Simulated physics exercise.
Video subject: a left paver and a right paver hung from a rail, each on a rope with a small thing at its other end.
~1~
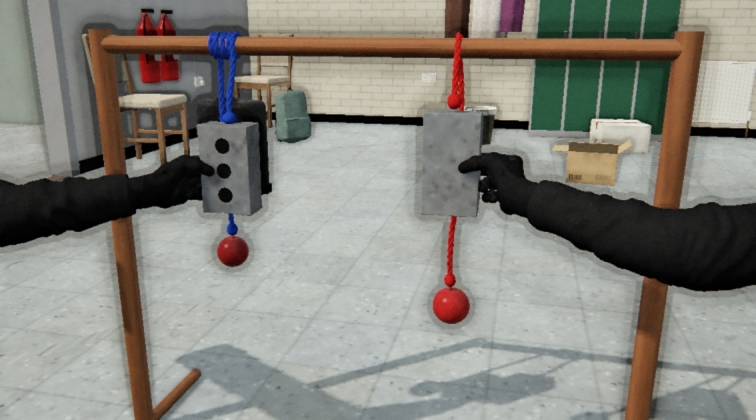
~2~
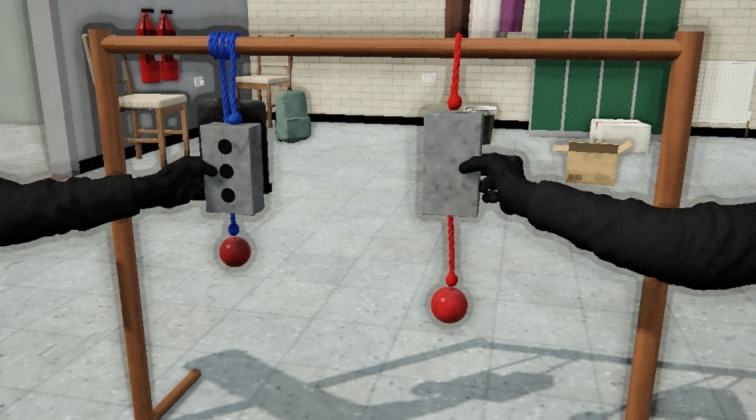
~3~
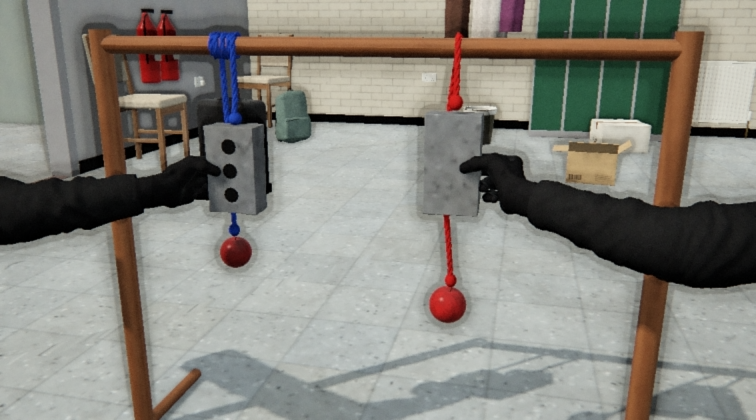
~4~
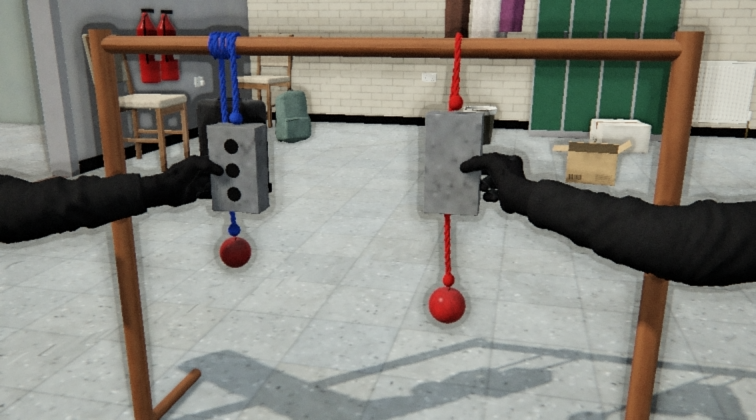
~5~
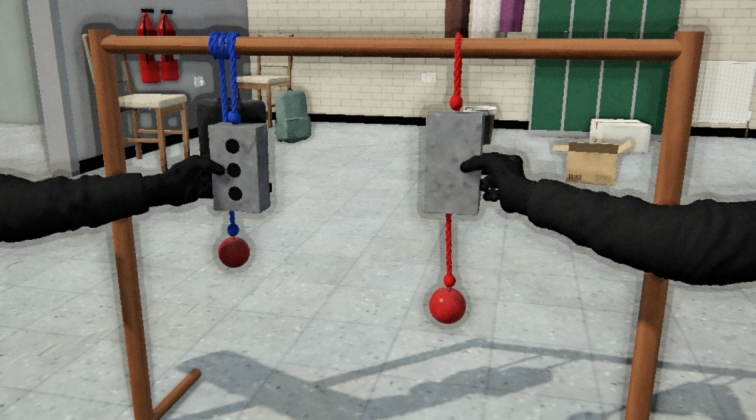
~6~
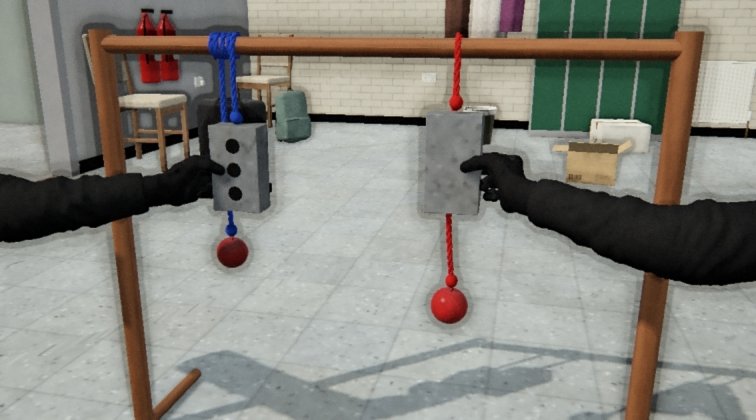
In a bright tiled room with chairs, a green backpack and green lockers at the back, a fixed, level view faces a brown rail frame. Two black-sleeved arms reach in from either side to grey blocks, the left on blue rope coiled round the rail, the right on red rope, each with a red ball below. The hands keep hold while the blocks shift very slightly and the balls sway faintly.
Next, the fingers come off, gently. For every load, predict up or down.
Result: The left paver stays suspended, the right paver falls away.
Then, 0.40 s on from there, left paver off the floor near (239, 168); right paver dropping near (448, 318).
Then, 0.72 s on from there, left paver off the floor near (238, 166); right paver on the floor.
In the end, left paver off the floor near (238, 165); right paver on the floor. The left paver stays hanging and the right paver drops.
